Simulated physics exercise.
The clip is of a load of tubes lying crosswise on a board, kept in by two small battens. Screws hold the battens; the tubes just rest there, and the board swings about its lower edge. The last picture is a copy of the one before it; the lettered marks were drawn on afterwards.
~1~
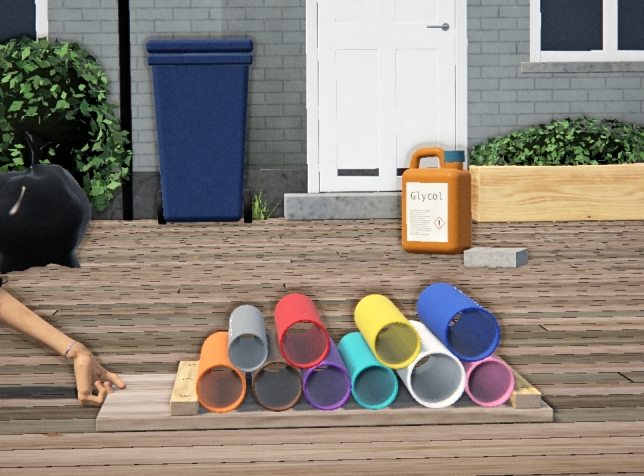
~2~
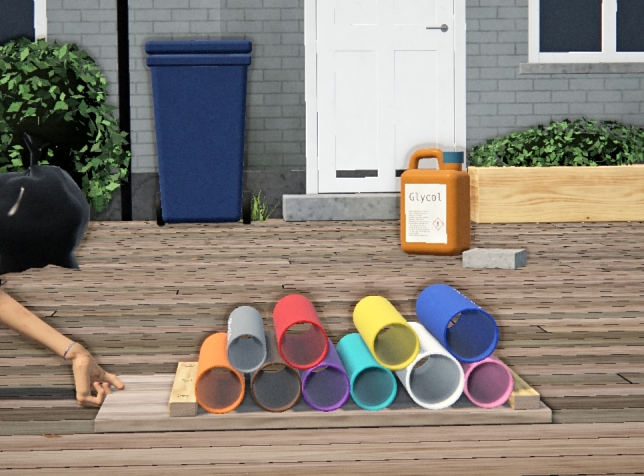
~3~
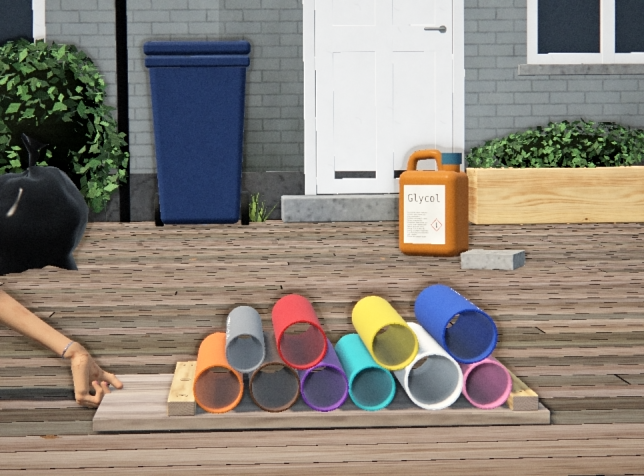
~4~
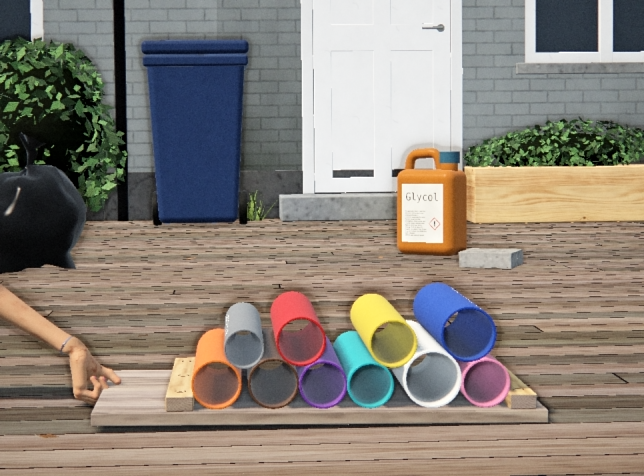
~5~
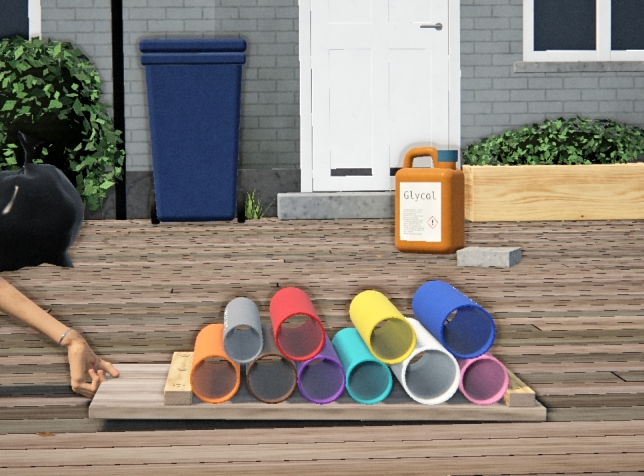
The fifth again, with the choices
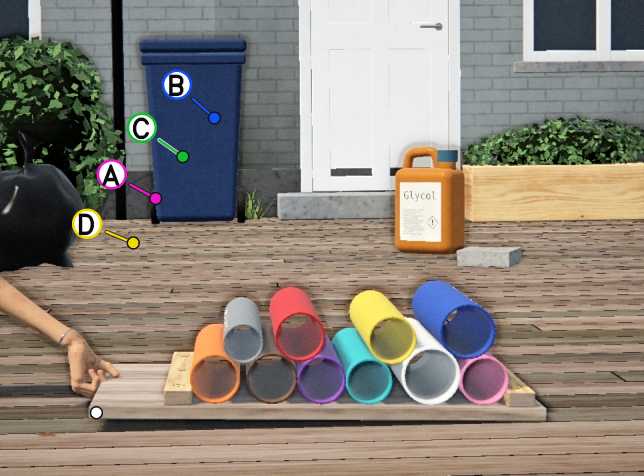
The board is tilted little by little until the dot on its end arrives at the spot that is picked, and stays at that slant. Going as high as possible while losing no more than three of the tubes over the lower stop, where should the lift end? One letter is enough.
No higher than A.
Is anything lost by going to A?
Yes.
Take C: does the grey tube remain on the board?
No, with C.
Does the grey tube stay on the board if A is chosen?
Yes, with A.
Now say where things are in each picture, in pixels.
Purple tube (327, 387); turquoise tube (375, 387); white tube (437, 380), in the first picture.
White tube (436, 380); pink tube (489, 384), in the second picture.
Board (316, 391); orange tube (218, 389); brown tube (275, 387); turquoise tube (372, 388), in the third picture.
Board (314, 388); orange tube (216, 384); brown tube (273, 384), in the fourth picture.
Board (313, 383); orange tube (215, 379); brown tube (272, 379), in the fifth picture.
On the marked copy, A at (156, 199); B at (214, 118); C at (183, 157); D at (133, 243); the white dot at (97, 413).
Taking A. A third of the way, board at 19°.
Two thirds of the way, board at 30°.
When it is over, board at 30°, three over the low batten (yellow, red, blue).
As for the rest, B seven over the low batten; C four over the low batten (yellow, red, blue, grey); D one over the low batten (blue).
